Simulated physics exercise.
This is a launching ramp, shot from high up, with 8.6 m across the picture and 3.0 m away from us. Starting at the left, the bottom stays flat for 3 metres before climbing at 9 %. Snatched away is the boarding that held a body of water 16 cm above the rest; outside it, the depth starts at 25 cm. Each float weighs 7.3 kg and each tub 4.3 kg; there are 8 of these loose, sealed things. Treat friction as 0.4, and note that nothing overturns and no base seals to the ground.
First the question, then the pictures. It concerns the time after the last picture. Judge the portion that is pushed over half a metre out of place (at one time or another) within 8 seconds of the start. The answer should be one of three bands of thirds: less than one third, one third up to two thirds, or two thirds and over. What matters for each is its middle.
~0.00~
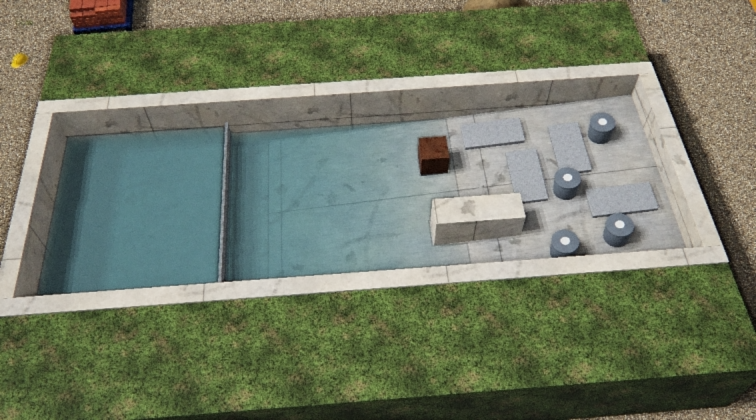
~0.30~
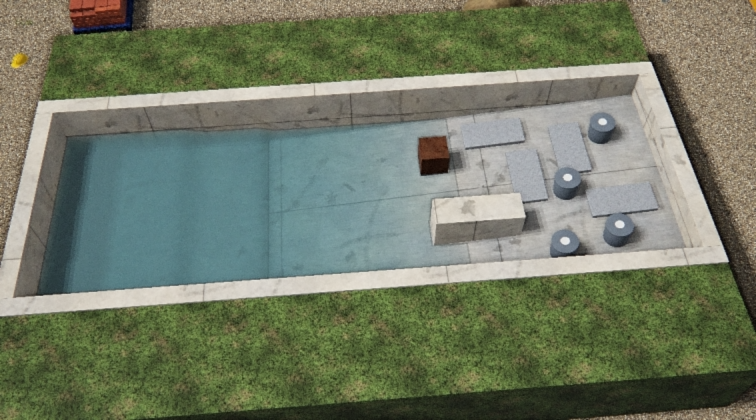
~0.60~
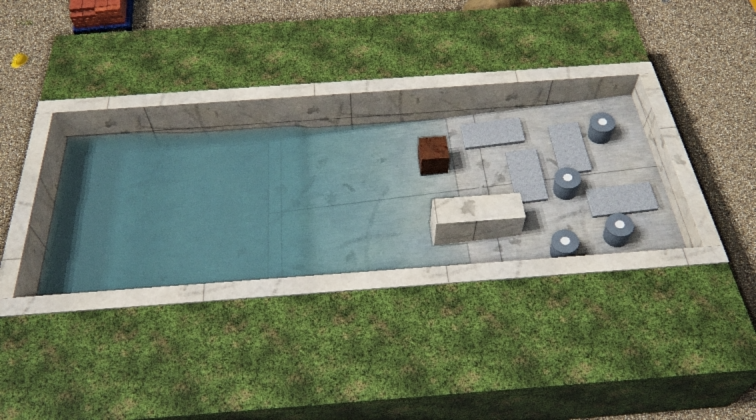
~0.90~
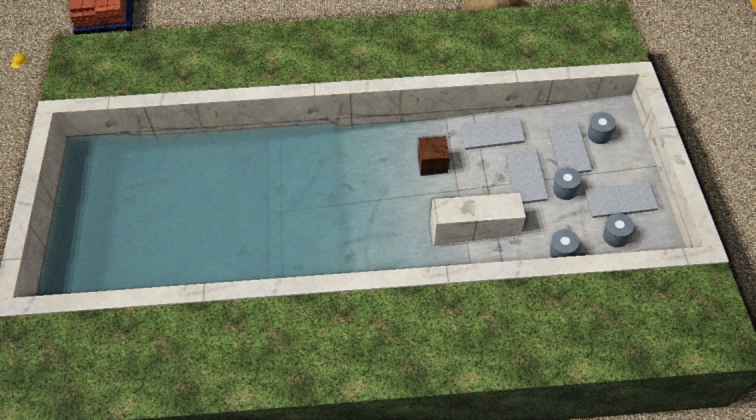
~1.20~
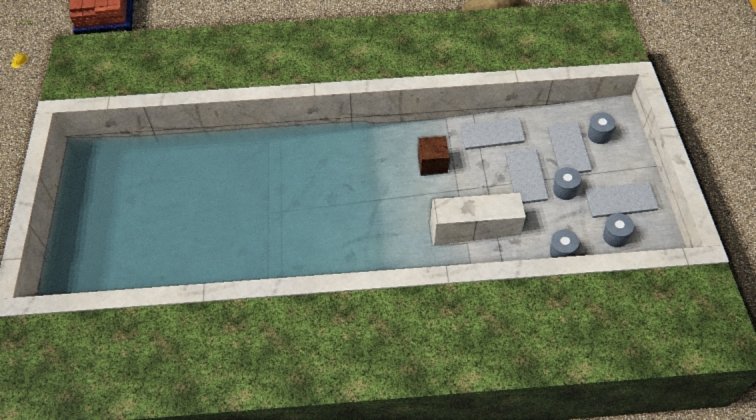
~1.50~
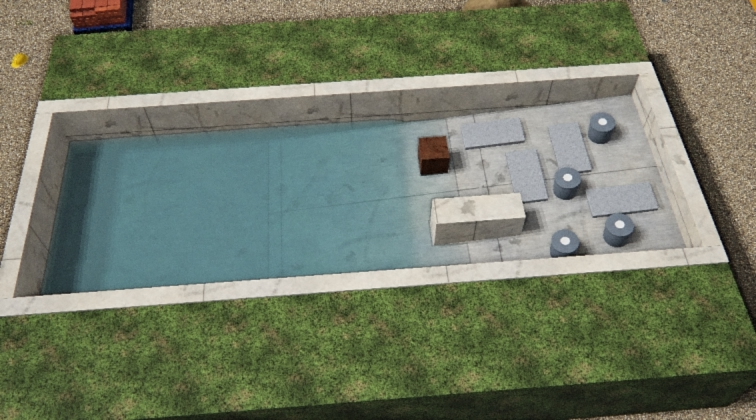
It falls in the band one third up to two thirds.
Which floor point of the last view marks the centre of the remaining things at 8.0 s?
Somewhere near (495, 190).
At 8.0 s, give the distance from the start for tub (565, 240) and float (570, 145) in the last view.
In turn: 100 cm, 150 cm.
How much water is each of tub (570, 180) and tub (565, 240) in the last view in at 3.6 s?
Roughly 2 and 3 cm.
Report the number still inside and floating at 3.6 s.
That would be 2 of them.
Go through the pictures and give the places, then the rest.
A float at (570, 147), on the bottom; a tub at (567, 241), on the bottom; 16.8 m2 under water; 0 of 8 have shifted, in the first picture.
A float at (570, 147), on the bottom; a tub at (567, 241), on the bottom; 16.8 m2 under water; 0 of 8 have shifted, in the second picture.
A float at (570, 147), on the bottom; a tub at (567, 241) rests on the ground; water covers 16.8 m2; 0 of 8 have shifted, in the third picture.
A float at (570, 147), on the bottom; a tub at (567, 241), on the bottom; water covers 16.8 m2; 0 of 8 have shifted, in the fourth picture.
A float at (570, 147), on the bottom; a tub at (567, 241), on the bottom; water covers 16.8 m2; 0 of 8 have shifted, in the fifth picture.
A float at (570, 147), on the bottom; a tub at (567, 241), on the bottom; 16.8 m2 under water; 0 of 8 have shifted, in the sixth picture.
After 2.1 s 0 of 8 are over 50 cm from their spots; 0 afloat.
After 3.6 s 0 of 8 are over 50 cm from their spots; 2 afloat.
After 5.6 s 1 of 8 are over 50 cm from their spots; 5 afloat.
After 8.0 s 5 of 8 are over 50 cm from their spots, and 5 have been at some point; 3 afloat.
